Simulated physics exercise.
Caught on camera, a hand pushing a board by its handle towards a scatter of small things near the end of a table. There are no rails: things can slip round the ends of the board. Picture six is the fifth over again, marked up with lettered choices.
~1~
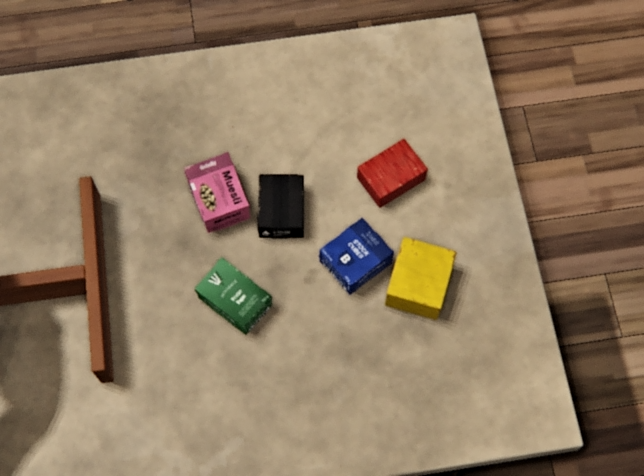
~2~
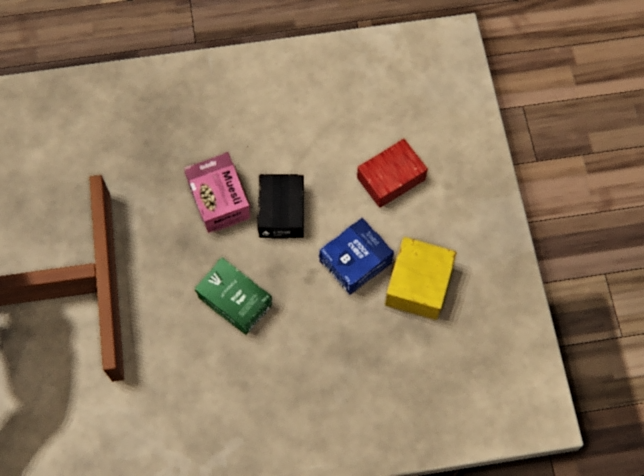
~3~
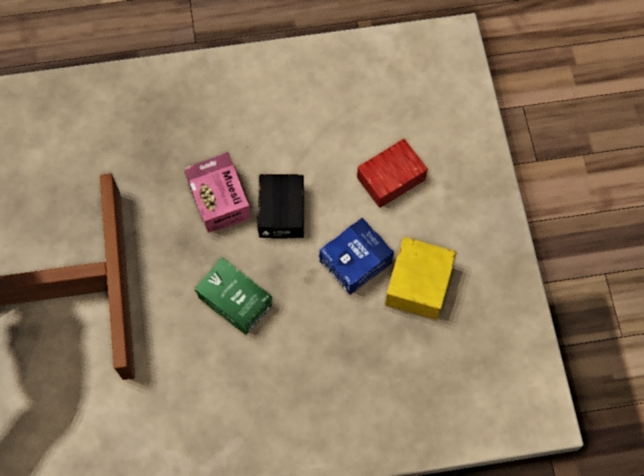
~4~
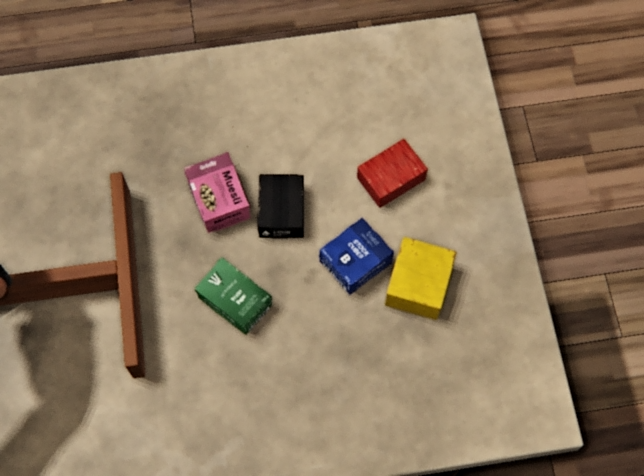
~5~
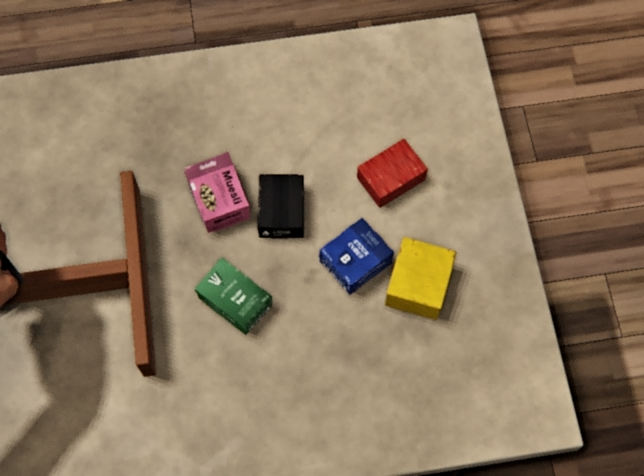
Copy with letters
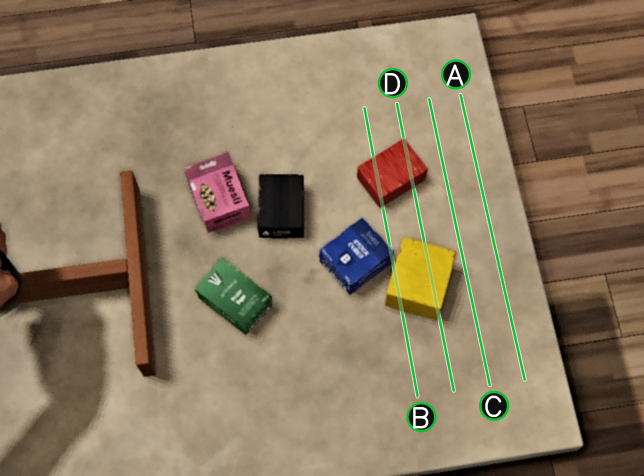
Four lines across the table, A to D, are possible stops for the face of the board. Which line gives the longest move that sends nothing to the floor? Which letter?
It can go as far as B.
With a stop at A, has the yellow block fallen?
By then, yes.
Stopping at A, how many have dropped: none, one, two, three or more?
By then, three or more.
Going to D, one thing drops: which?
The red block.
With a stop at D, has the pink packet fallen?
No.
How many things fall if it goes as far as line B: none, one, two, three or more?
In all, none.
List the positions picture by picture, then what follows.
Black box (281, 206); yellow block (420, 278); pink packet (218, 193), in the first picture.
Board (102, 269); blue packet (356, 256), in the second picture.
Board (113, 267); green box (234, 296), in the third picture.
Board (124, 265); yellow block (420, 278), in the fourth picture.
Board (134, 264); blue packet (356, 256); red block (392, 174); green box (234, 296), in the fifth picture.
On the marked copy, A at (491, 229); B at (390, 244); C at (458, 234); D at (424, 239).
With B. Early on, board (226, 251); pink packet (250, 188); green box (269, 298).
Further on, board (318, 237); red block (435, 174); yellow block (437, 282).
At the end, board (386, 228); red block (499, 163); yellow block (476, 286); nothing has fallen.
As for the rest, A drops the red block, black box, yellow block and blue packet; C drops the red block and yellow block; D drops the red block.
